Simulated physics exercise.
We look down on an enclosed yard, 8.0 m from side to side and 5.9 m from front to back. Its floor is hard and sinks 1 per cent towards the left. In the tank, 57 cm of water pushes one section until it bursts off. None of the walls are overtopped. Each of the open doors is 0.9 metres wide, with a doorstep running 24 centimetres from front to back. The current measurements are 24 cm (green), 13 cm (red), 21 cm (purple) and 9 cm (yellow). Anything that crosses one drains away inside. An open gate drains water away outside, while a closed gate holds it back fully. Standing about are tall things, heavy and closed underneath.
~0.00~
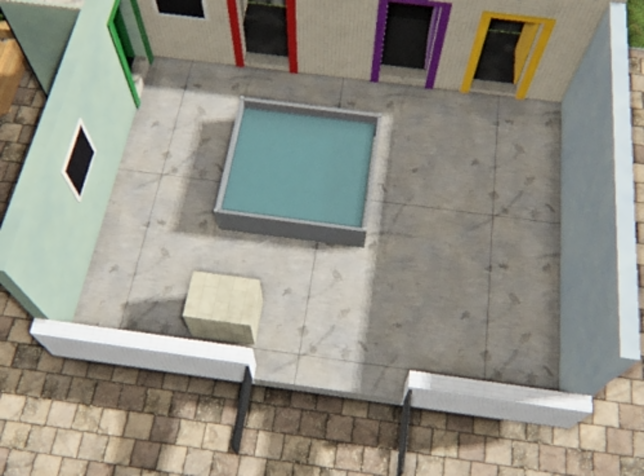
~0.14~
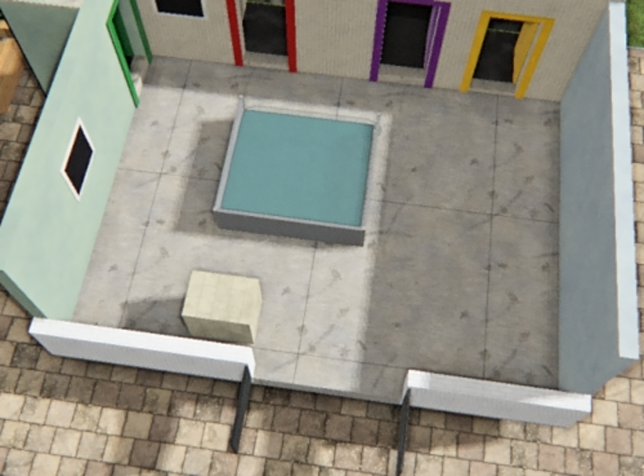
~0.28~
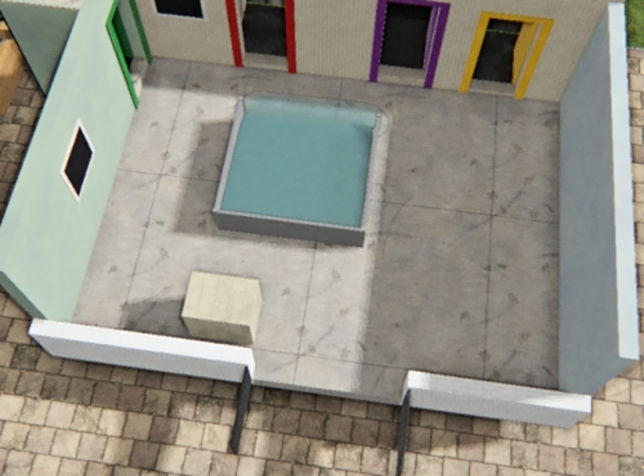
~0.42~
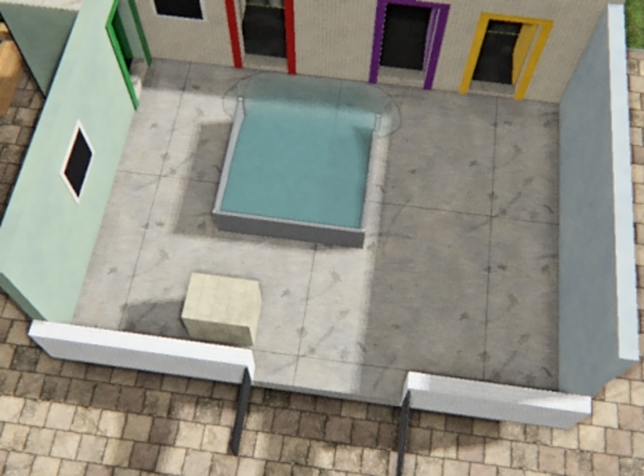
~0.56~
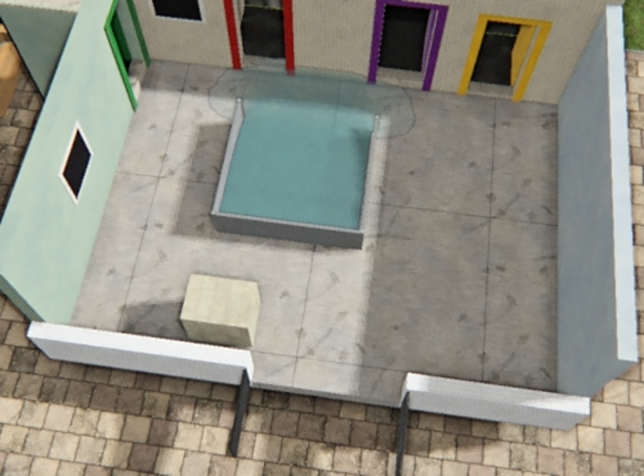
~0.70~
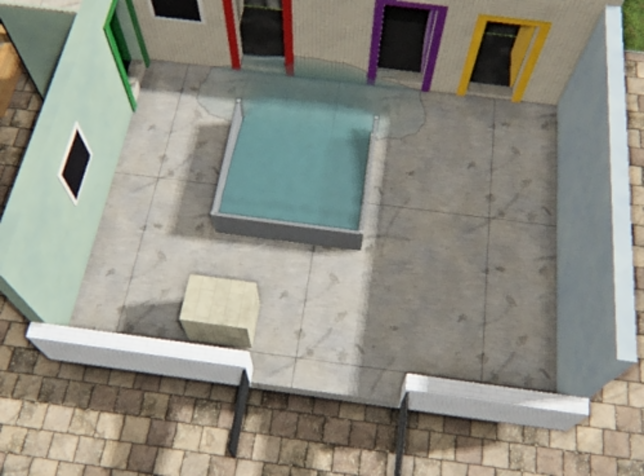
In a walled yard, water pours from the tank's far side and spreads to the purple door.
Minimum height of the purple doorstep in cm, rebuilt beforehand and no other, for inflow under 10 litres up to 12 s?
24 cm.
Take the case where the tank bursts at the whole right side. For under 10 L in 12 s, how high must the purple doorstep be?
It should stand roughly 6.5 cm high.
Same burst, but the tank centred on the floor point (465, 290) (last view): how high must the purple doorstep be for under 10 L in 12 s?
I'd put it at close to 24 cm.
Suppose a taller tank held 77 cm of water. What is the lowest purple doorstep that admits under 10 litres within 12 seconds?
Roughly 34 cm high.
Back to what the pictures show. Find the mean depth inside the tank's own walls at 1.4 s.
Close to 32 cm deep on average.
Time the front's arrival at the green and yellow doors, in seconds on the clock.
The front reaches green at 1.6 s and yellow at 1.4 s.
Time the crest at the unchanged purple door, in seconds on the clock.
Crest at t of about 1.8 s.
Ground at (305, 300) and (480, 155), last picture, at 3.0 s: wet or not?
First untouched, then soaked.
After 1.4 s water covers 15 % of the floor, deepest (44 cm) near (320, 83); 25 cm at the purple door, 2 litres in over its 21 cm doorstep.
After 3.0 s water covers 35 % of the floor, deepest (34 cm) near (157, 65); 19 cm at the purple door, 18 litres in over its 21 cm doorstep.
After 12.0 s water covers 95 % of the floor, deepest (10 cm) near (137, 278); 5 cm at the purple door, 19 litres in over its 21 cm doorstep.
At the purple door as built, the water arrived by 0.6 s and peaked near 26 cm at 1.8 s.
With a doorstep of 19 cm, 31 litres would have come in within the 12 s; with 26 cm, 4 litres. So under 10 litres takes about 24 cm.
